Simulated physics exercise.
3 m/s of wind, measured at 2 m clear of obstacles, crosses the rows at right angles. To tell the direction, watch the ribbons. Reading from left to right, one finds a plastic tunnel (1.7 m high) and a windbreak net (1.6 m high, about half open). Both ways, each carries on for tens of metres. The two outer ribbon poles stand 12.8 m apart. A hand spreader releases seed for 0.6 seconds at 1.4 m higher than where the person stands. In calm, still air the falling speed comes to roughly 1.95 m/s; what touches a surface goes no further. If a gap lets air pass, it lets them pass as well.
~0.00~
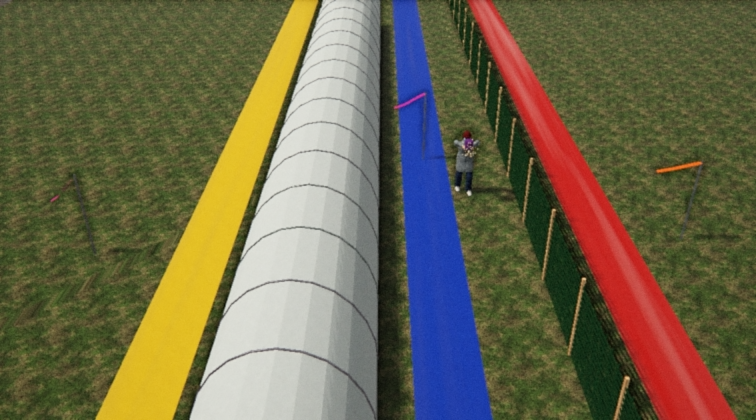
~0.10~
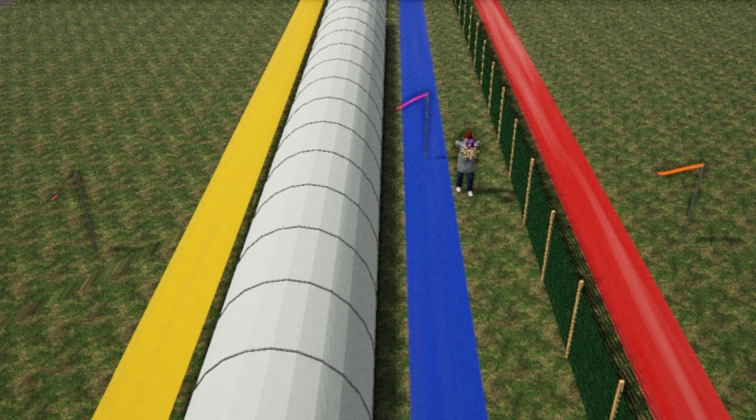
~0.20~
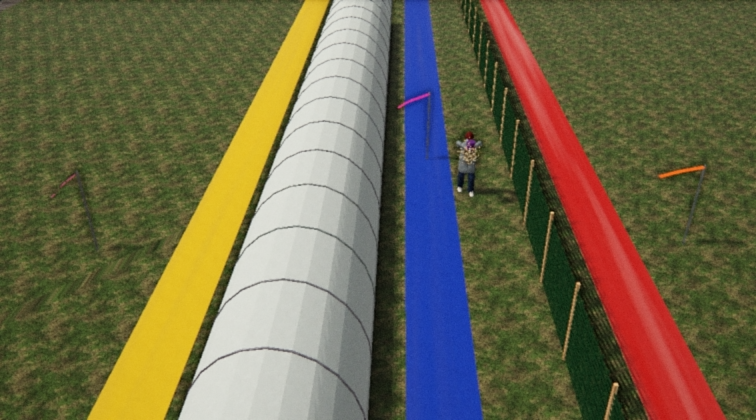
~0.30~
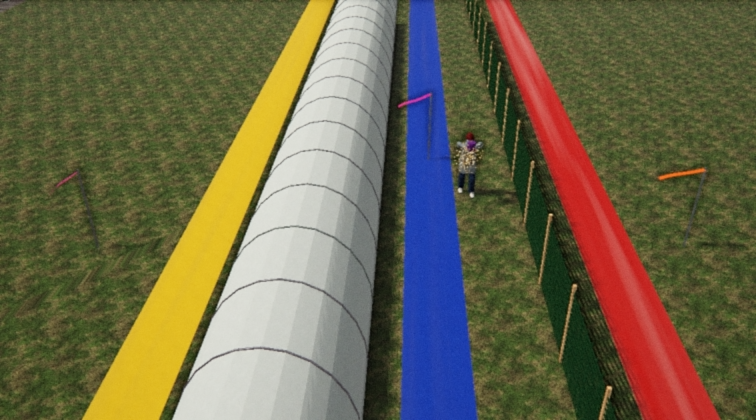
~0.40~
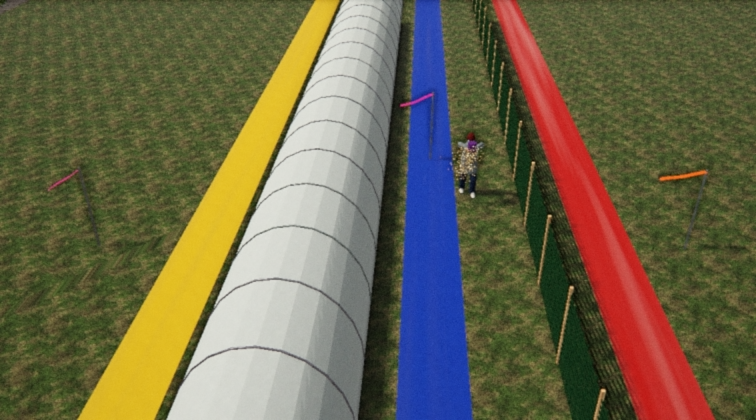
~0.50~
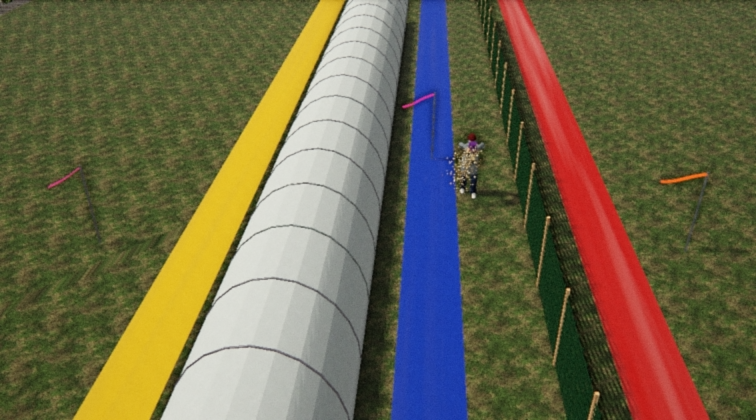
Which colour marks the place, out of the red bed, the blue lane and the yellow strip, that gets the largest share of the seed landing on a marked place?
Blue.
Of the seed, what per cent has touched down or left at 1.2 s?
45 %.
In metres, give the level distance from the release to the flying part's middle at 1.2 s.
Around 0.5 m.
After 1.2 s, 54 % is in the air or yet to come; 38 % lies on the blue lane, 0 % on the yellow strip and 0 % on the red bed; the middle of what still flies is 0.4 m above the low ground, near (448, 192).
After 2.0 s, 3 % is in the air or yet to come; 85 % lies on the blue lane, 0 % on the yellow strip and 0 % on the red bed.
After 3.5 s, 0 % is in the air or yet to come; 86 % lies on the blue lane, 0 % on the yellow strip and 0 % on the red bed.
After 8.0 s, 0 % is in the air or yet to come; 86 % lies on the blue lane, 0 % on the yellow strip and 0 % on the red bed.
After 45.0 s, 0 % is in the air or yet to come; 86 % lies on the blue lane, 0 % on the yellow strip and 0 % on the red bed.
